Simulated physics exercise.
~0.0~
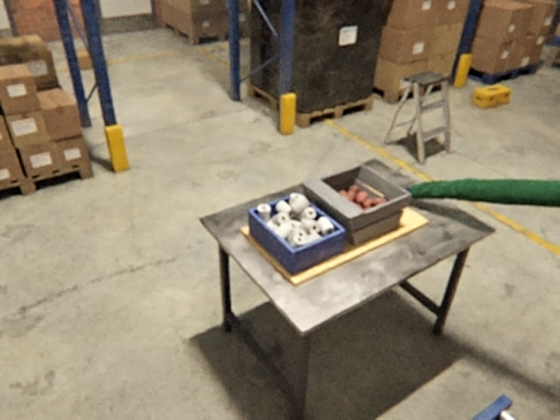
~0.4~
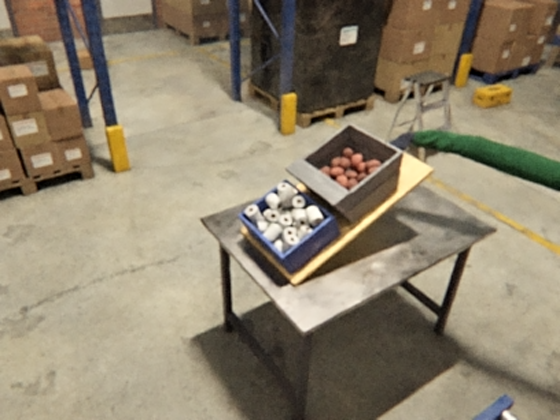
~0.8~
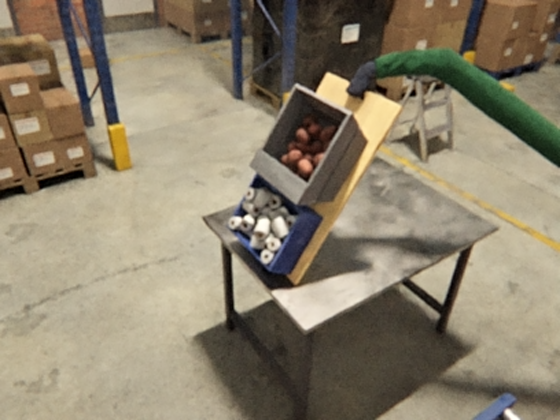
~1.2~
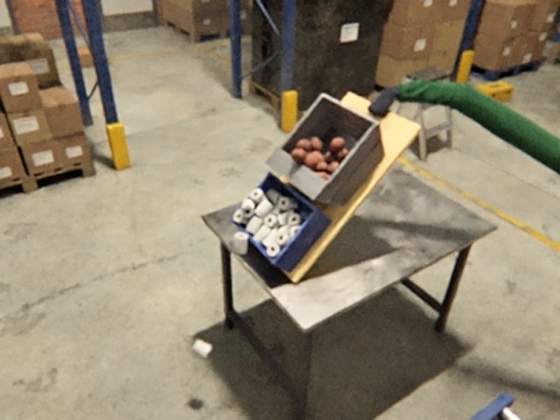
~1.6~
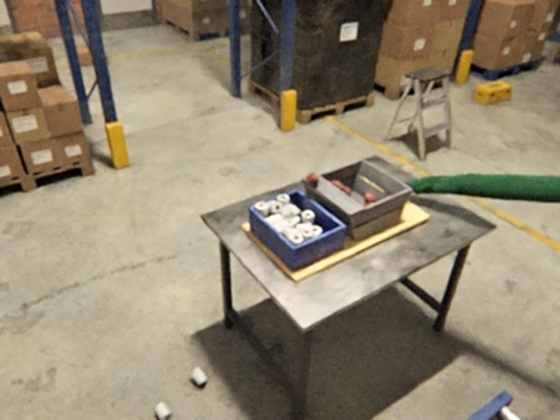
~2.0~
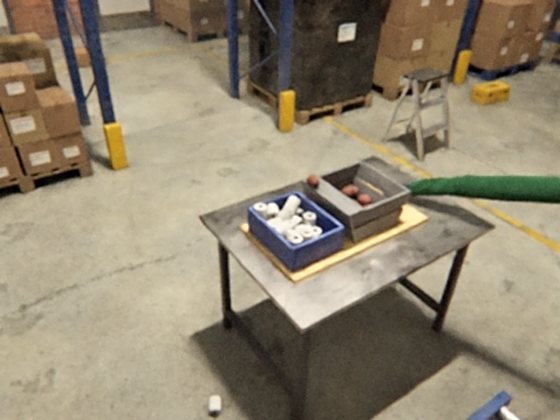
In a warehouse, a green-sleeved arm lifted the right end of a board on a table, steeply tilting its blue box of white rolls and grey box of red potatoes, then lowered it flat after two rolls tumbled to the floor.
